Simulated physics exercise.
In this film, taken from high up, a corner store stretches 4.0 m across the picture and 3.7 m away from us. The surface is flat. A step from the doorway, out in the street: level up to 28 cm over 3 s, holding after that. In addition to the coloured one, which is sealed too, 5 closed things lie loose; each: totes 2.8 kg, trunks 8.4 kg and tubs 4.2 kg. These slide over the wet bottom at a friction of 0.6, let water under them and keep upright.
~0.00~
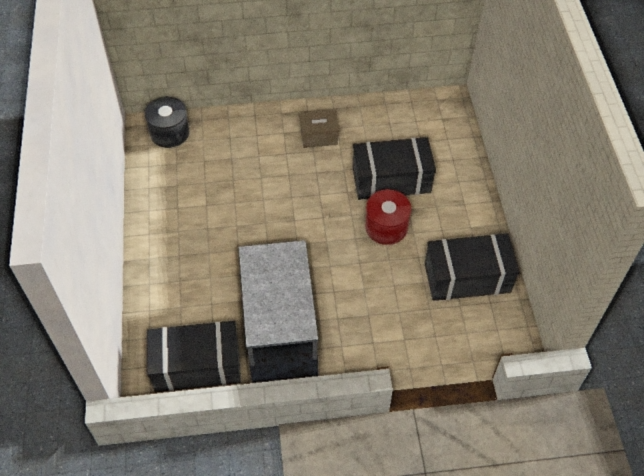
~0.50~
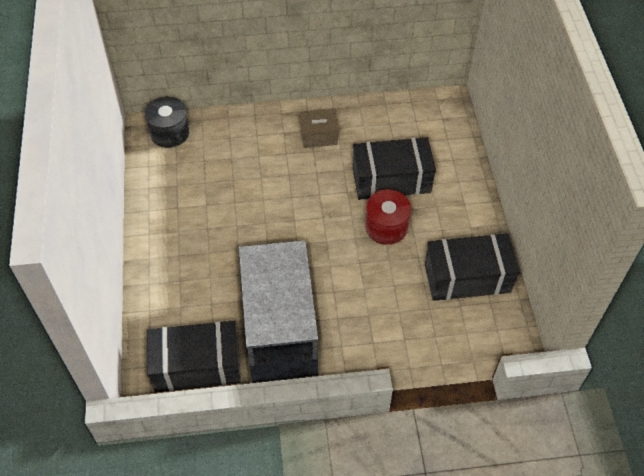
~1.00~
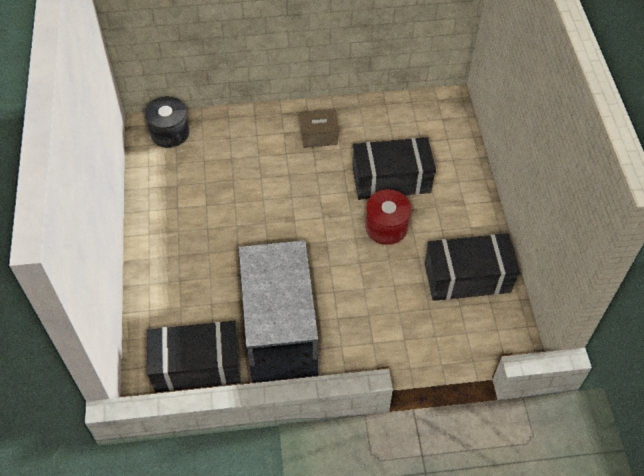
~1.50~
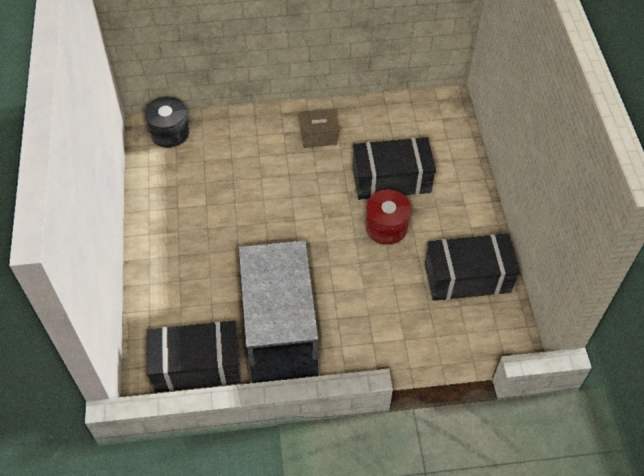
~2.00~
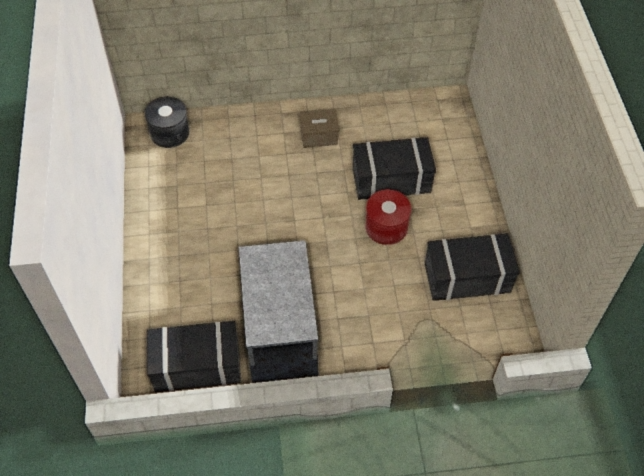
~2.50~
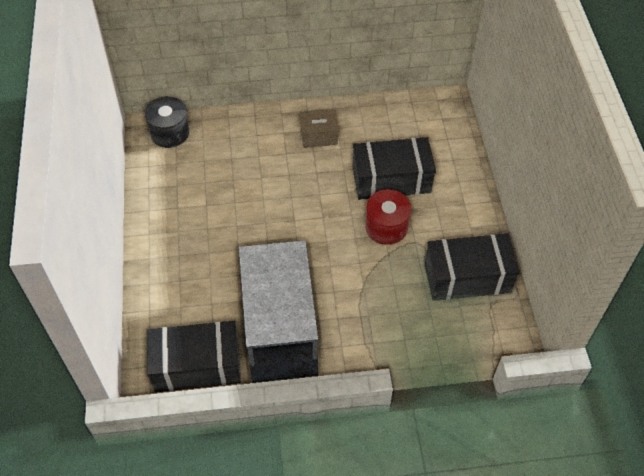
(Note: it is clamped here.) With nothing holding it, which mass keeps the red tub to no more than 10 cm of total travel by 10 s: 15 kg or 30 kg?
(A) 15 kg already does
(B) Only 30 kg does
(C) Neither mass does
Answer: B.
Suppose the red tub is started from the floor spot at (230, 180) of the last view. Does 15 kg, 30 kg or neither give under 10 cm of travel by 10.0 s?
So heavier weight required.
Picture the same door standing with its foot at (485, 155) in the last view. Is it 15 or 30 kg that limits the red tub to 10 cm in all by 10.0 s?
The answer is that only the greater mass suffices.
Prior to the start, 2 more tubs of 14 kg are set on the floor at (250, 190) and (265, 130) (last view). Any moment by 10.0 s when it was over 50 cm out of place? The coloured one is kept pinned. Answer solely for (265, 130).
The shift ends up above the mark.
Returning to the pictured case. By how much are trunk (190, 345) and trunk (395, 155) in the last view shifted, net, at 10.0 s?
Net displacement, in order: 20 cm; 200 cm.
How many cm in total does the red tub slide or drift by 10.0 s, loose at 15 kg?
I'd say roughly 250 centimetres in all.
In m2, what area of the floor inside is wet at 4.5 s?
Roughly 10.0 m2 of it is wet.
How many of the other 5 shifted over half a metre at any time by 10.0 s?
The count comes to 4.
After 3.5 s the red tub would be 8 cm from its start with 15 kg and 0 cm from its start with 30 kg; 7 cm of water round it then.
After 4.5 s the red tub would be 51 cm from its start with 15 kg and 0 cm from its start with 30 kg; 7 cm of water round it then.
After 7.0 s the red tub would be 79 cm from its start with 15 kg and 0 cm from its start with 30 kg; 8 cm of water round it then.
After 10.0 s the red tub would be 188 cm from its start with 15 kg and 0 cm from its start with 30 kg; 10 cm of water round it then.
